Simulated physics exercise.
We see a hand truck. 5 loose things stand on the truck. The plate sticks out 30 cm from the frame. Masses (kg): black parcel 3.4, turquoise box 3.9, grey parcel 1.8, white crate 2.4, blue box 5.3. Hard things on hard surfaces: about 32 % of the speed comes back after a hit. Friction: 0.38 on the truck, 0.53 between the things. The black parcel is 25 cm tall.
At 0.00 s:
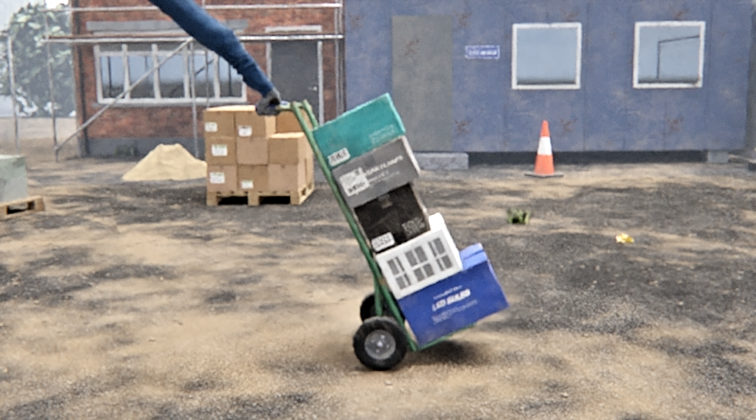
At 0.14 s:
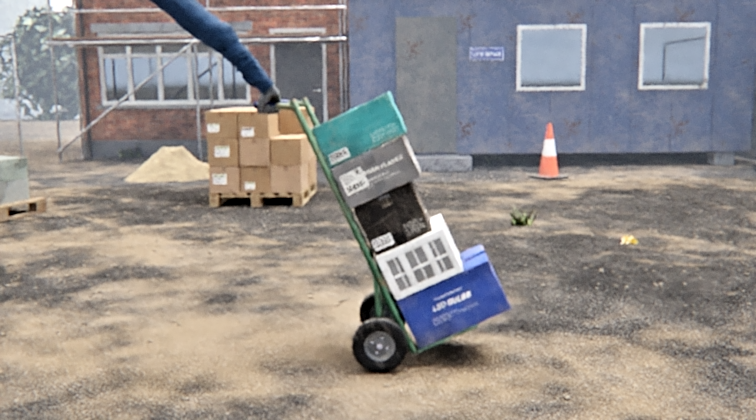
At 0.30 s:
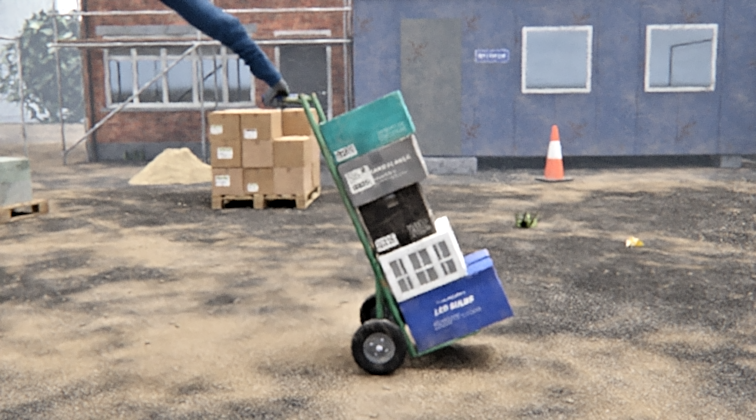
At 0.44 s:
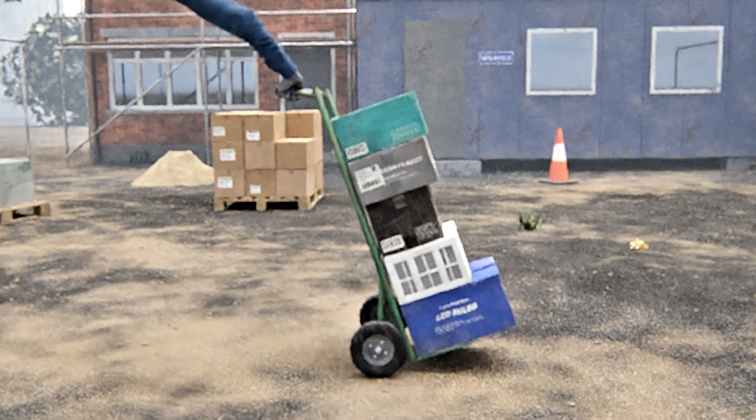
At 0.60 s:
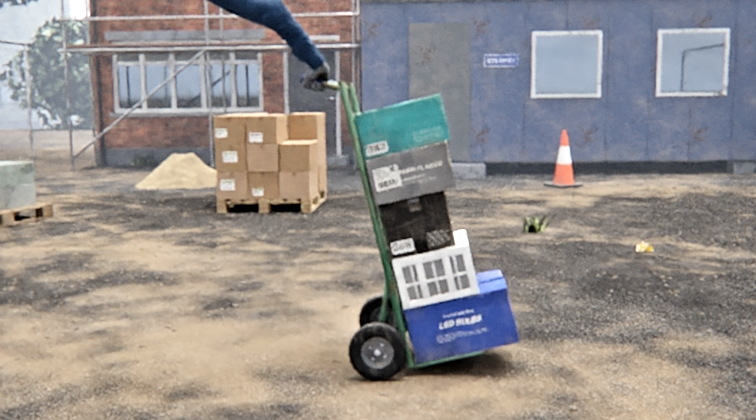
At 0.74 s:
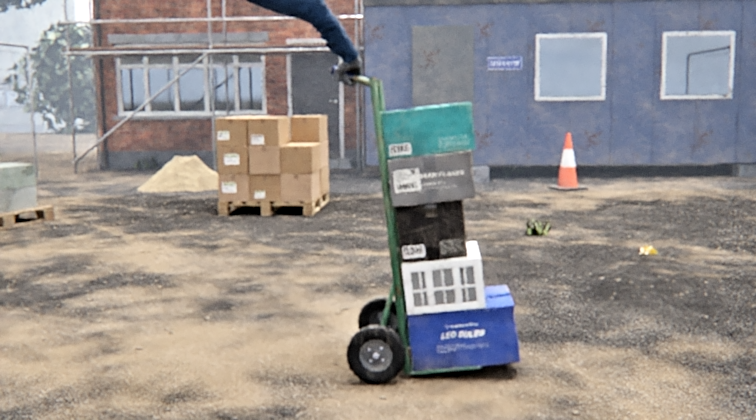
A blue-sleeved arm held the handle of a green hand truck stacked with five boxes, keeping it leaned back at first, then swung it up to the right until it stood nearly upright.
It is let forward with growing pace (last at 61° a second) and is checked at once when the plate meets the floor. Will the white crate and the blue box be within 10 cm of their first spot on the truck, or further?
The white crate keeps its place, the blue box keeps its place.
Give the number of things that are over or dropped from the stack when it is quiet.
That comes to 3.
Around 1.94 s, truck upright; turquoise box now dropped from the stack; grey parcel tipped 44° against what carries it; black parcel tipped 44° against what carries it.
Around 2.34 s, truck upright; black parcel and grey parcel now dropped from the stack.
Finally (3.4 s), dropped from the stack, black parcel, turquoise box and grey parcel; the other 2 still in place (within 10 cm). Final places as that camera would see them, white crate near (447, 284), blue box near (461, 335).
